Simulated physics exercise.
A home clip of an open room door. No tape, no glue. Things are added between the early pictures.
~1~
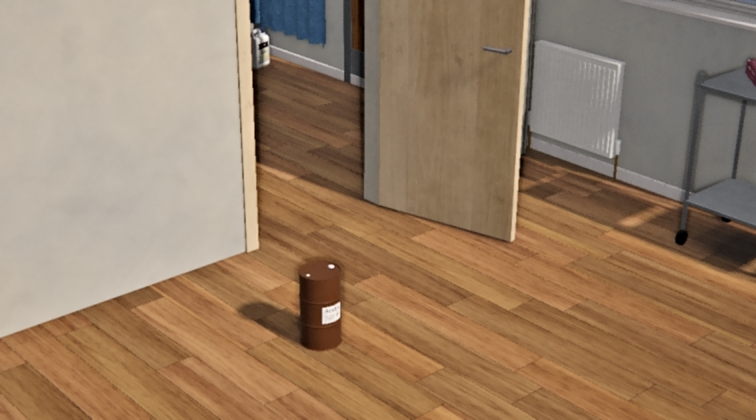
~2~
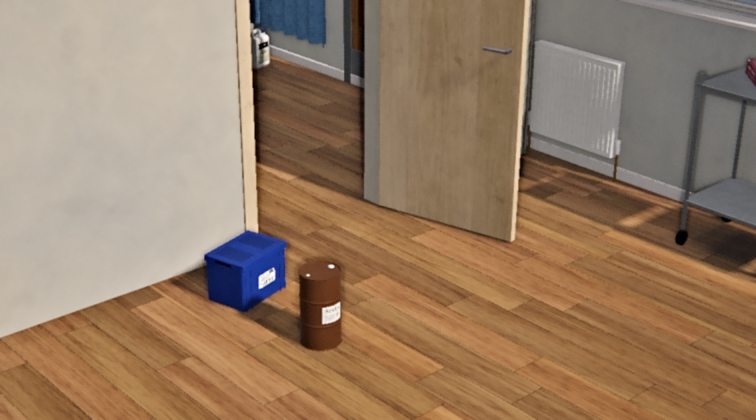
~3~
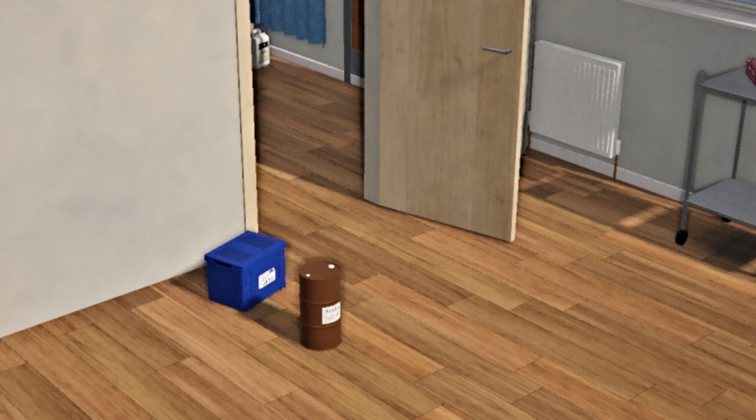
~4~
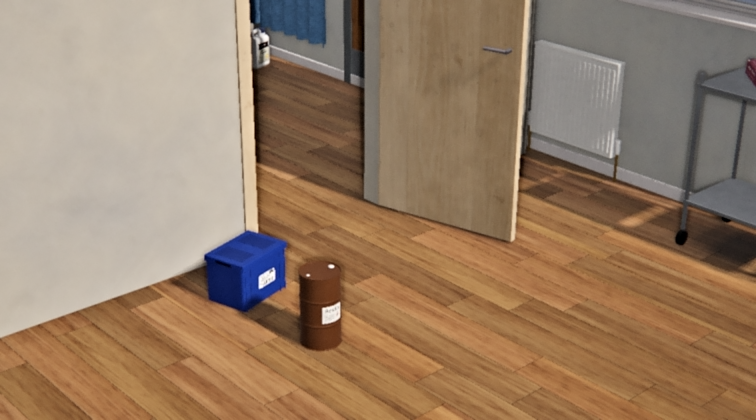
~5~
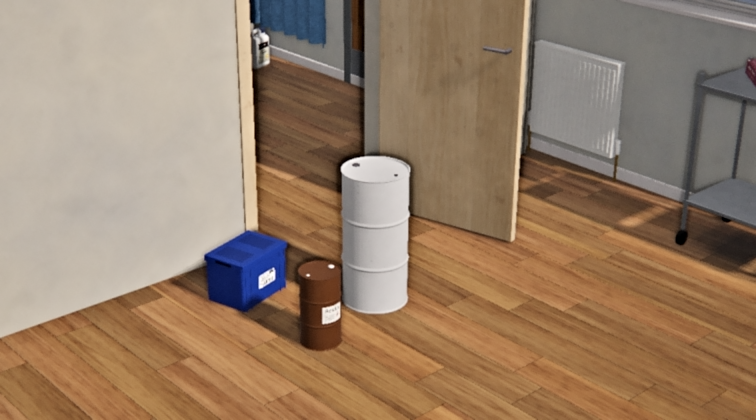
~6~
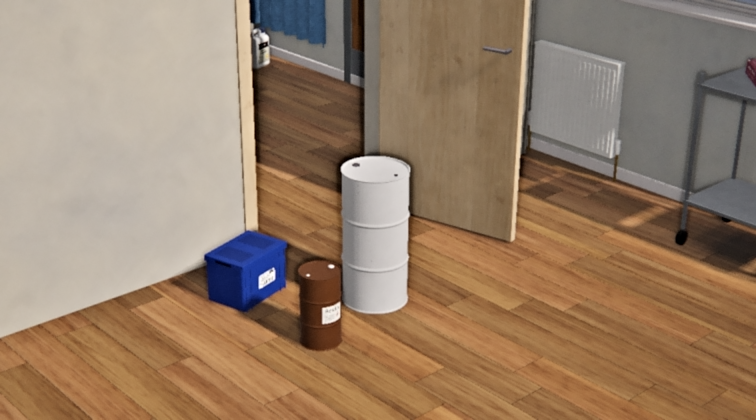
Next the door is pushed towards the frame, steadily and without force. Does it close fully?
Outcome: The door shuts.
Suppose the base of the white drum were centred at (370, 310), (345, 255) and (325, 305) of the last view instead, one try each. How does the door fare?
In the first case it shuts; in the second case it stops short; in the third case it shuts.
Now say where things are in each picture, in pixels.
Door wide open and still, in the first frame.
Door wide open and still; blue tote (247, 271); brown canister (320, 306), in the second frame.
Door wide open and still; blue tote (247, 271); brown canister (320, 306), in the third frame.
Door wide open and still; blue tote (247, 271); brown canister (320, 306), in the fourth frame.
Door wide open and still; blue tote (247, 271); brown canister (320, 306), in the fifth frame.
Door wide open and still; white drum (375, 235); blue tote (247, 271), in the sixth frame.
Then, 0.50 s on from there, open by 82°.
Then, 0.90 s on from there, open by 43°.
Then, 1.20 s on from there, open by 11°.
In the end, open by 0°; all 3 unmoved. At the end, from the last picture's camera, white drum near (375, 235).
